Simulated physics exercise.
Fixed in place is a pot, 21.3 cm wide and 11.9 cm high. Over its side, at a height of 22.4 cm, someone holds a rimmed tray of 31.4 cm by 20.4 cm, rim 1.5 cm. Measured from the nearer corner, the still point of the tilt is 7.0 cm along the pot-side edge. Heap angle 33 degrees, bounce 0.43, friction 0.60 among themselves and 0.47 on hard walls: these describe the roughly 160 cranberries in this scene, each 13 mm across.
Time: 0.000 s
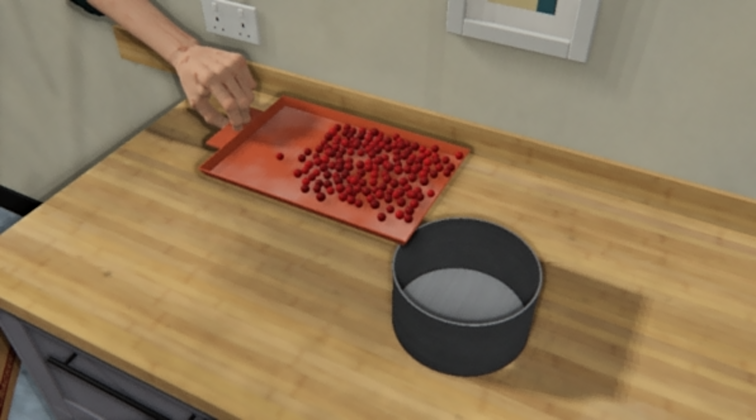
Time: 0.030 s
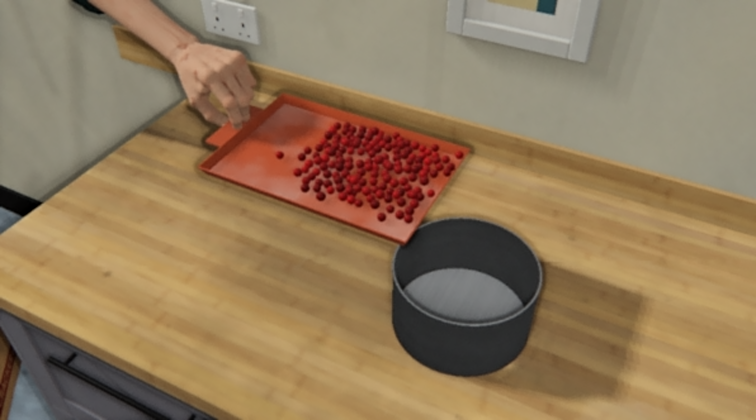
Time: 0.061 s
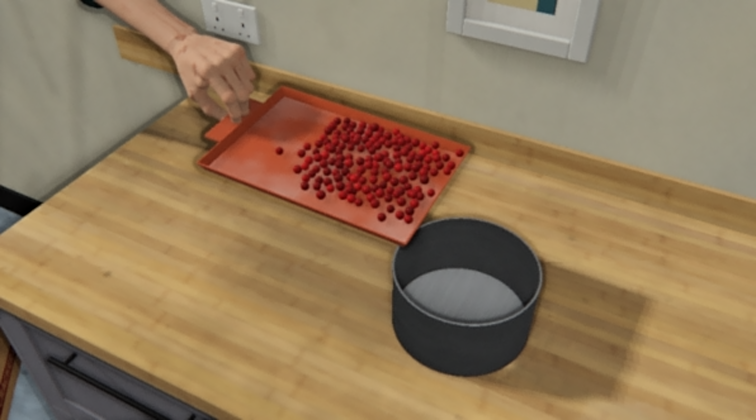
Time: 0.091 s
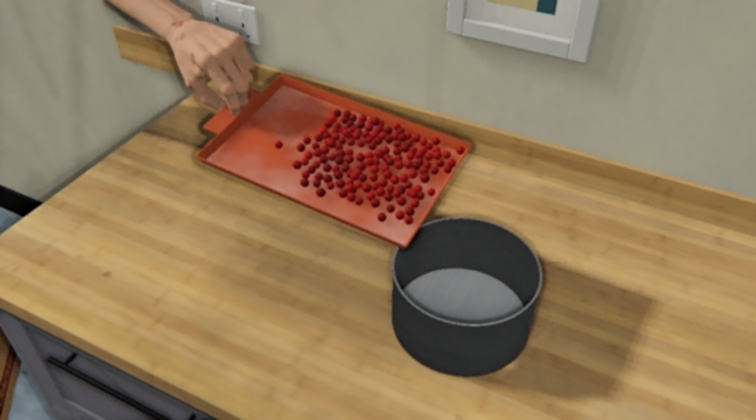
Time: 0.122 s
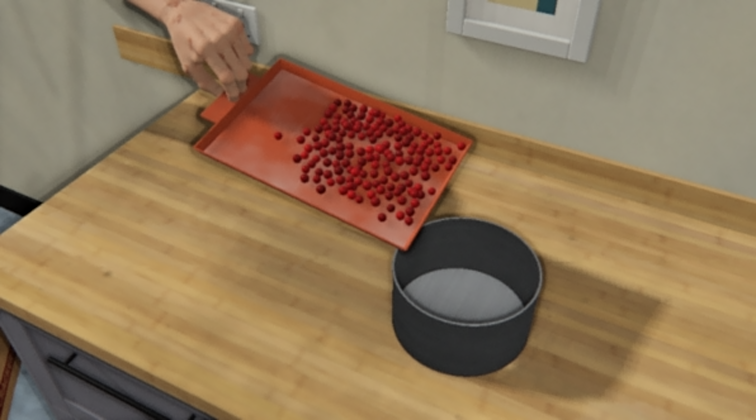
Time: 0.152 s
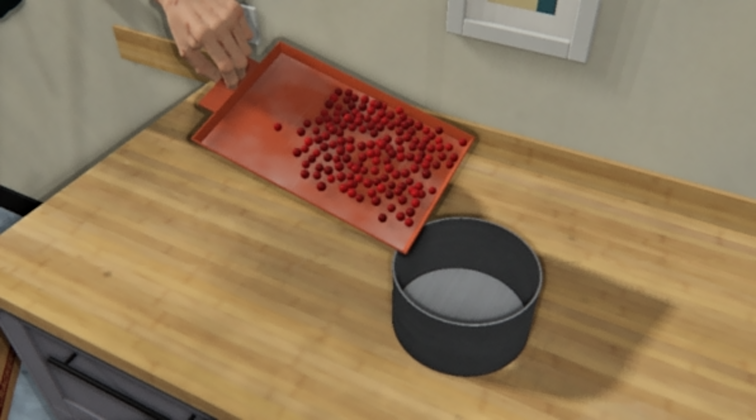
A hand tilts a red tray of cranberries toward a dark pot on a wooden counter.
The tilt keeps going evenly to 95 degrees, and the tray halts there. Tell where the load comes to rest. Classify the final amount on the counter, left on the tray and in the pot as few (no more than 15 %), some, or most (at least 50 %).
Counter: Most. Tray: Few. Pot: Some.
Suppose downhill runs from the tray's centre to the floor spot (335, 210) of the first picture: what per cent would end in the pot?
Something like 15 per cent of the pieces.
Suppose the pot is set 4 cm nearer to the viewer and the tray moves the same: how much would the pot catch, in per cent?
Result after the change: About 75 in a hundred.
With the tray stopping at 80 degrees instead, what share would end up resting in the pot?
I'd expect some 35 per cent in the pot.
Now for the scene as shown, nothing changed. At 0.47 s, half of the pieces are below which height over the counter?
Roughly 24 centimetres, give or take.
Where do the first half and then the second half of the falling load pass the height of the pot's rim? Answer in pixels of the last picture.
First half close to (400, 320), second half close to (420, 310).
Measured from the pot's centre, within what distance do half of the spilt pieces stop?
Distance: Roughly 22 cm.
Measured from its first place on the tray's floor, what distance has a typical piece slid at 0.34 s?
Displacement on the tray: About 3 cm.
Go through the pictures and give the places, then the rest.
The first frame shows tray tilt 0 degrees, front corners at (205, 167) and (403, 237); middle of the pieces at (375, 169); pot at (466, 267).
The second frame shows tray tilt 1 degrees, front corners at (205, 166) and (403, 237); middle of the pieces at (375, 168).
The third frame shows tray tilt 3 degrees, front corners at (204, 161) and (404, 238), lowest corner right front; middle of the pieces at (375, 166).
The fourth frame shows tray tilt 7 degrees, front corners at (202, 155) and (404, 241), lowest corner right front; middle of the pieces at (375, 163).
The fifth frame shows tray tilt 13 degrees, front corners at (201, 146) and (404, 244), lowest corner right front; middle of the pieces at (376, 158).
The sixth frame shows tray tilt 19 degrees, front corners at (199, 138) and (404, 247), lowest corner right front; middle of the pieces at (377, 153); pot at (466, 267). Its pace works out near 205 degrees a second.
After 0.34 s, tilt 58 degrees; the tray holds 100 %, the pot 0 %.
After 0.47 s, tilt 85 degrees; the tray holds 85 %, the pot 0 %.
After 0.73 s, tilt 95 degrees; the tray holds 0 %, the pot 35 %.
In the end, at 1.6 s, counter 65 %, tray 0 %, pot 35 %.
